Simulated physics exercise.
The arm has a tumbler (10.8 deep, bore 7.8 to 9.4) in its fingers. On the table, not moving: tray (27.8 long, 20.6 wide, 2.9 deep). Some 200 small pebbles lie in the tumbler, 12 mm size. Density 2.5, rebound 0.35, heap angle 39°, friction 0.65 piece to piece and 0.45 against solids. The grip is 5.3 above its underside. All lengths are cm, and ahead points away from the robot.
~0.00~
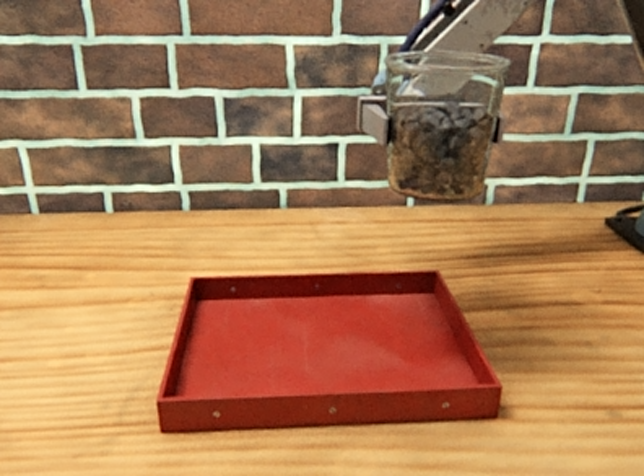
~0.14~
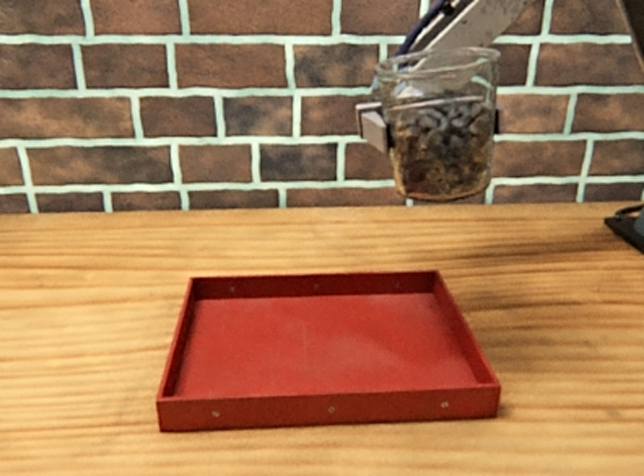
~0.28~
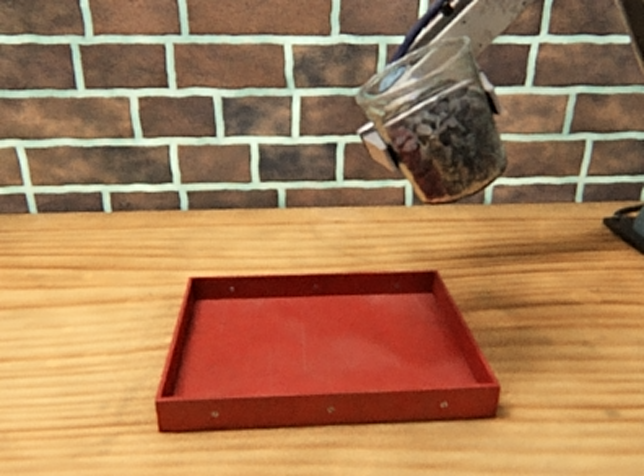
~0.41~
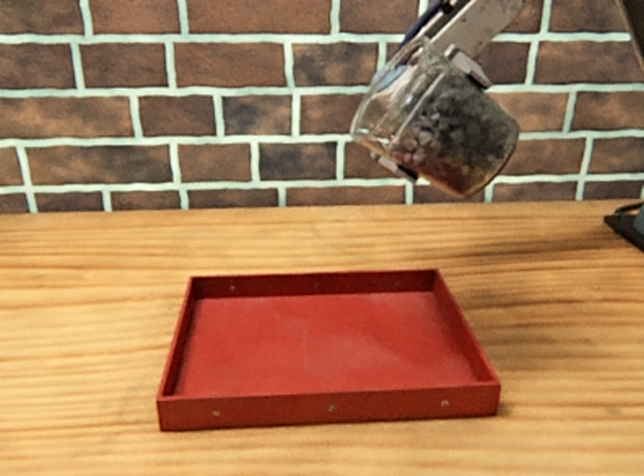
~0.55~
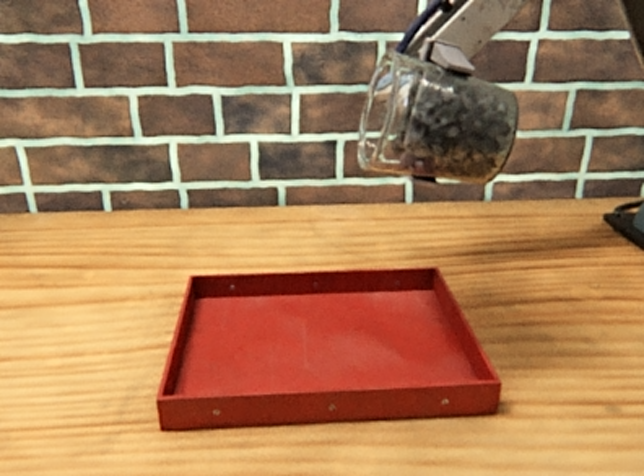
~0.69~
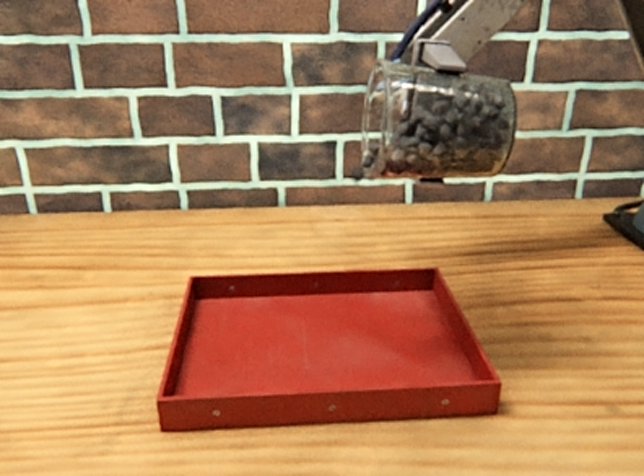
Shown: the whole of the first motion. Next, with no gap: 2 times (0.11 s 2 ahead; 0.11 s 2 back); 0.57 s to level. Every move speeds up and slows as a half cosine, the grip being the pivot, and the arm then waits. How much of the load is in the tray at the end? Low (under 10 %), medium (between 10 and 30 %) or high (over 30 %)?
In the tray the share is medium, between 10 and 30 %.
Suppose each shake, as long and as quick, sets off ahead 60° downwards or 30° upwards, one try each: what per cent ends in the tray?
Some 5 and 25 per cent.
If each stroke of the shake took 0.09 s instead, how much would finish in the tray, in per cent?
Then about 30 per cent.
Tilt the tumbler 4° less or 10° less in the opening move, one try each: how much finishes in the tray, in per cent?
Some 10 and 5 per cent.
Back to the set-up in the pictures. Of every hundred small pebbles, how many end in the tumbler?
About 80 per cent.
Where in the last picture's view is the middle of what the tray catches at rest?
At about (304, 341).
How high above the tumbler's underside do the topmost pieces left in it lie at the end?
Some 8.5 cm.
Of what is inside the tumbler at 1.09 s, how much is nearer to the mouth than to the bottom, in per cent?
Roughly 50 per cent.
After 1.09 s, tilted 85° forward, highest piece 24 above the table; 178 in the tumbler, 14 in the tray, 10 in flight or on a rim.
After 1.50 s, tilted 24° forward, highest piece 26 above the table; 162 in the tumbler, 40 in the tray.
After 1.90 s, level, highest piece 26 above the table; 162 in the tumbler, 40 in the tray.
After 2.95 s, level, highest piece 26 above the table; 162 in the tumbler, 40 in the tray.
At rest, 162 in the tumbler, 40 in the tray. That is 20 % in the tray.
